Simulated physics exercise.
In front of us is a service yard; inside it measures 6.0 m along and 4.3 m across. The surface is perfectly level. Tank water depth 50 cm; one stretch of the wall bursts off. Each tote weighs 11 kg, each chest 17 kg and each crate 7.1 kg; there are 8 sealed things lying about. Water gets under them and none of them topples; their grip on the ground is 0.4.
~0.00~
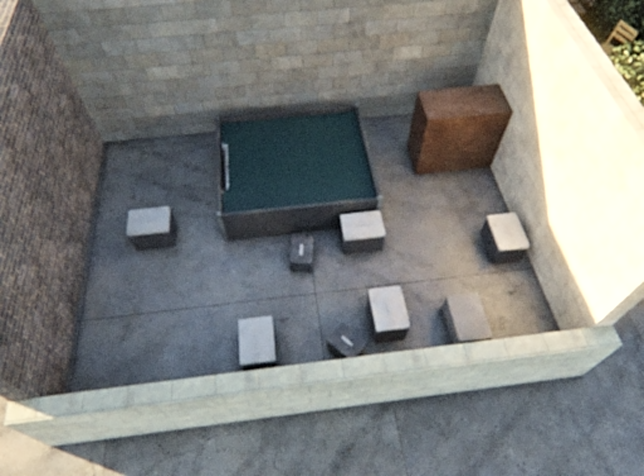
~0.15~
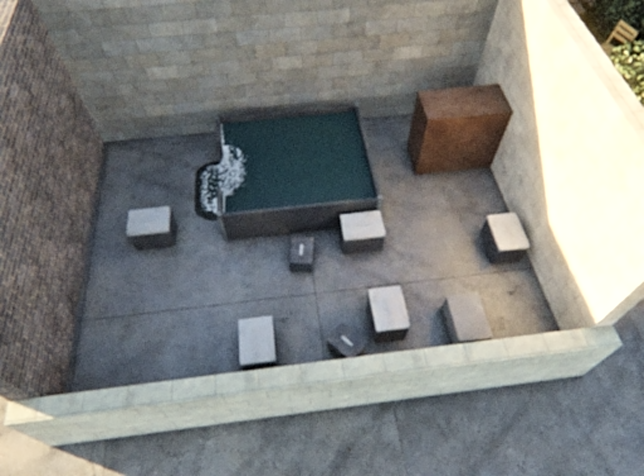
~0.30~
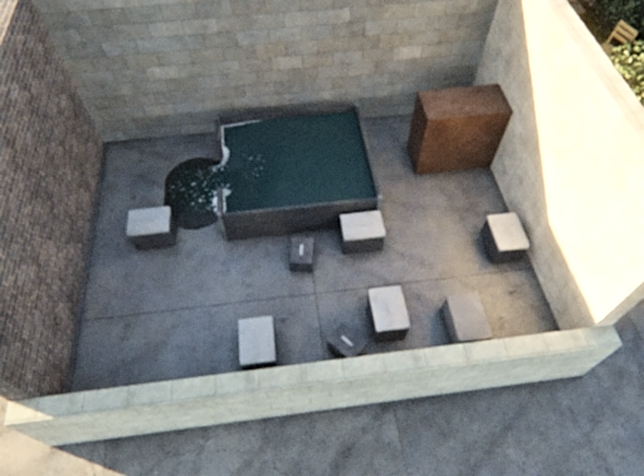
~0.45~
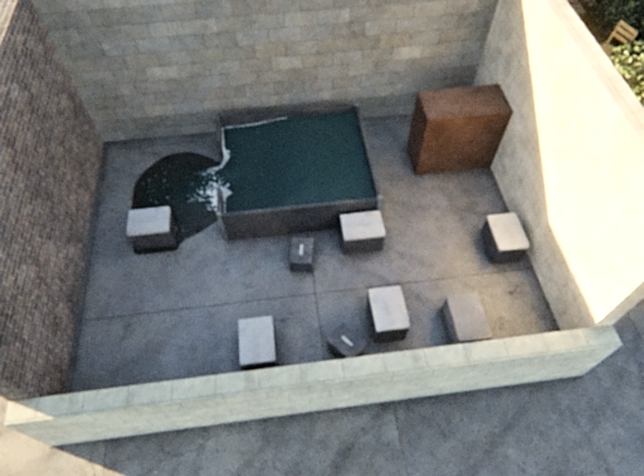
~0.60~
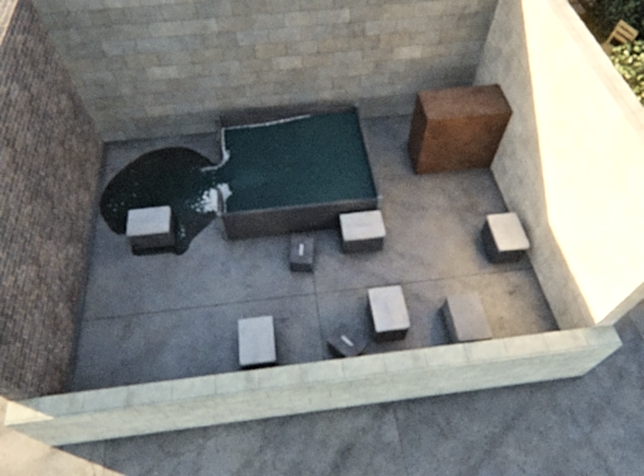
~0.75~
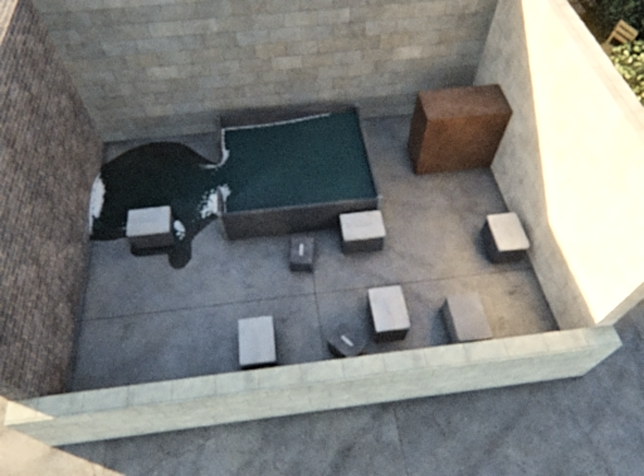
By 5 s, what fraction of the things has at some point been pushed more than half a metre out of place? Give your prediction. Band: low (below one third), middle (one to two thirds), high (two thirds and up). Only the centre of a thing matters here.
Low.
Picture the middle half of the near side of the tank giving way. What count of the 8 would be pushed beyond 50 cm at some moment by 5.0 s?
Then the count would be 6.
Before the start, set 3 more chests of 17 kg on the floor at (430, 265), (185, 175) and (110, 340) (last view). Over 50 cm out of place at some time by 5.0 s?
Note, in sequence: Under threshold; over threshold; over threshold.
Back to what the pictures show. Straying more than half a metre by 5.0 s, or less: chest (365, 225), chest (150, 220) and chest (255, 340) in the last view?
First falling below it, second exceeding it, third exceeding it.
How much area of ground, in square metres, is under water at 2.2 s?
Near 10.5 m2 in all.
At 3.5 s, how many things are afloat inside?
The number is 0.
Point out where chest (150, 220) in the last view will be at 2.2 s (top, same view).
(115, 294), roughly.
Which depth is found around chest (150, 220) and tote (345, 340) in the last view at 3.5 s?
Around 7 cm and 0 cm.
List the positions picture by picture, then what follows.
The first picture shows a chest at (148, 220) rests on the ground; a tote at (301, 250), on the bottom; water covers 3.7 m2; 0 of 8 have shifted.
The second picture shows a chest at (148, 220), on the bottom; a tote at (301, 250), on the bottom; 4.1 m2 under water; 0 of 8 have shifted.
The third picture shows a chest at (148, 220), on the bottom; a tote at (301, 250) rests on the ground; water covers 4.7 m2; 0 of 8 have shifted.
The fourth picture shows a chest at (148, 220), on the bottom; a tote at (301, 250) rests on the ground; 5.3 m2 under water; 0 of 8 have shifted.
The fifth picture shows a chest at (148, 220), on the bottom; a tote at (301, 250), on the bottom; 6.0 m2 under water; 0 of 8 have shifted.
The sixth picture shows a chest at (148, 220) rests on the ground; a tote at (301, 250), on the bottom; water covers 6.7 m2; 0 of 8 have shifted.
After 1.1 s 0 of 8 are over 50 cm from their spots; 0 afloat.
After 2.2 s 1 of 8 are over 50 cm from their spots; 0 afloat.
After 3.5 s 1 of 8 are over 50 cm from their spots; 0 afloat.
After 5.0 s 2 of 8 are over 50 cm from their spots, and 2 have been at some point; 0 afloat.
